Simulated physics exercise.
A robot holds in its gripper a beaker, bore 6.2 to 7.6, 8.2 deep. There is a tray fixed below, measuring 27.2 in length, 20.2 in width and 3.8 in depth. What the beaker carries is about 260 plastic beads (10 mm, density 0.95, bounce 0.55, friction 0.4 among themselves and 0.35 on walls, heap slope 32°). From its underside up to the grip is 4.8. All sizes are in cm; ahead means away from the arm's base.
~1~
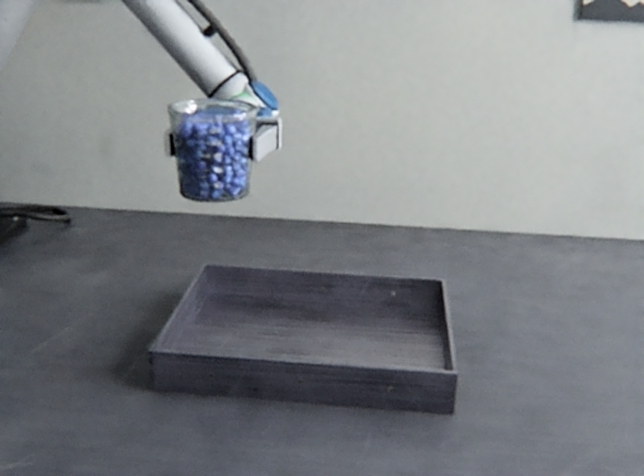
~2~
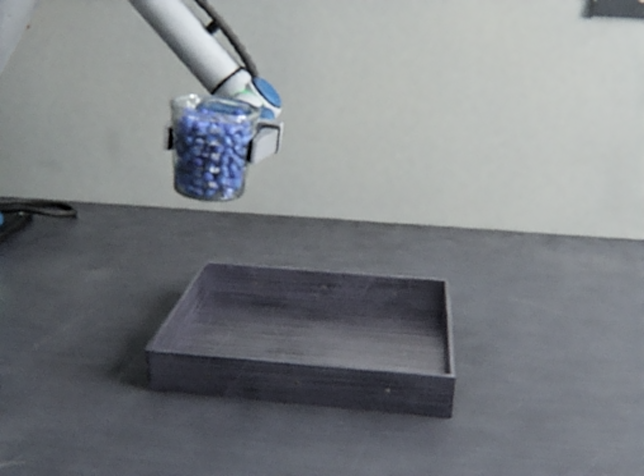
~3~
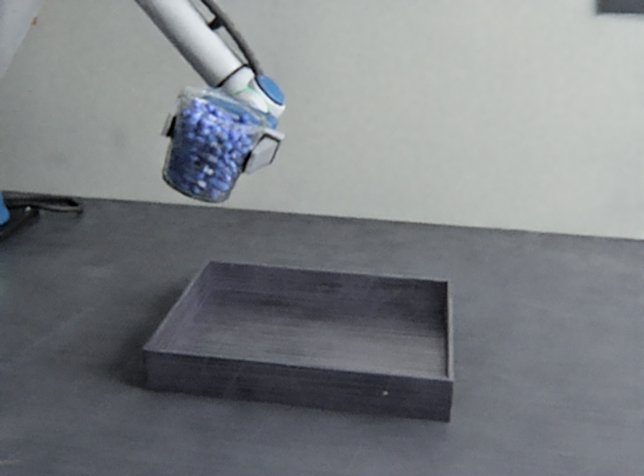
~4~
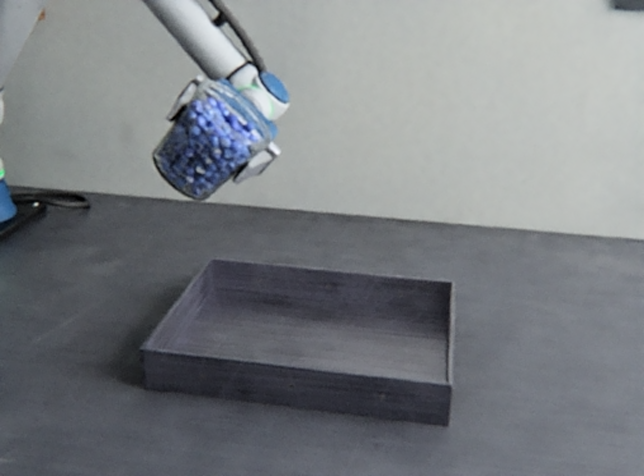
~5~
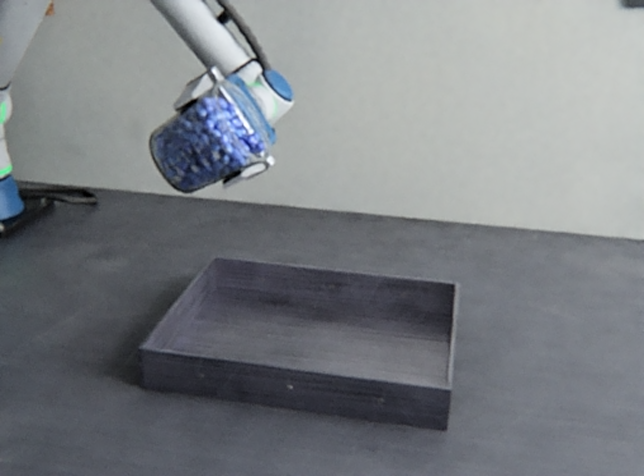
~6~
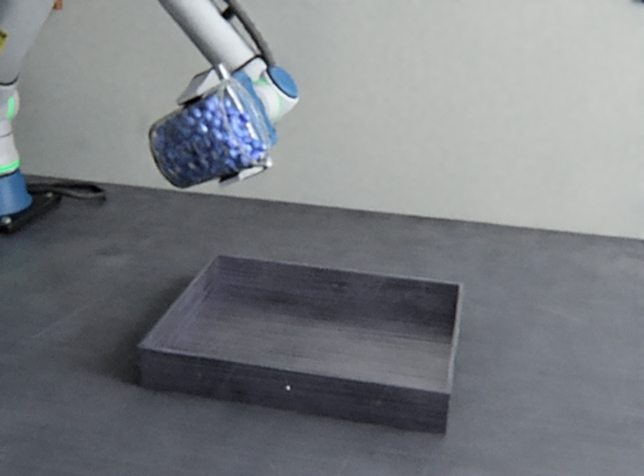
Above a shallow dark tray on a gray tabletop, a robot arm held a clear beaker full of blue beads upright, then steadily tilted it until it leaned well over onto its side.
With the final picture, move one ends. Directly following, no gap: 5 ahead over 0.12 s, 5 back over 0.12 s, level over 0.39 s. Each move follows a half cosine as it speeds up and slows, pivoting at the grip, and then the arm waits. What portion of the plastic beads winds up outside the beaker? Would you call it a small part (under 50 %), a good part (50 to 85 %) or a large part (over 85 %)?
I'd call it a small part.
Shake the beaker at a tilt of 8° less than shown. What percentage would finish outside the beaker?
It would come to roughly 25 per cent.
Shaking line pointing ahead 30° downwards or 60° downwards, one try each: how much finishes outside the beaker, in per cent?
You'd get some 20 per cent with the first setting and some 10 per cent with the second.
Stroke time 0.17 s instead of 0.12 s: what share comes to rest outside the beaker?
About 20 per cent in that case.
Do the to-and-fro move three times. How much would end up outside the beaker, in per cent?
Result: Approximately 65 per cent.
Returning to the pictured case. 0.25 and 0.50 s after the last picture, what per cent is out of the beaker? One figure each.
Roughly 35, then 40.
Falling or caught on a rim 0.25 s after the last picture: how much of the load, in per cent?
That comes to about 34 per cent, more or less.
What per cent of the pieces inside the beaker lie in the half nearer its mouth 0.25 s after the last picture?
55 per cent.
Then, 0.25 s on, tilted 63° forward, highest piece 22 above the table; 169 in the beaker, 87 in flight or on a rim.
Then, 0.50 s on, tilted 15° forward, highest piece 24 above the table; 156 in the beaker, 96 in the tray, 4 in flight or on a rim.
Then, 0.83 s on, level, highest piece 23 above the table; 156 in the beaker, 96 in the tray, 4 on the table or floor.
Then, 1.88 s on, level, highest piece 23 above the table; 156 in the beaker, 96 in the tray, 4 on the table or floor.
In the end, 156 in the beaker, 96 in the tray, 4 on the table or floor. That is 39 % outside the beaker.
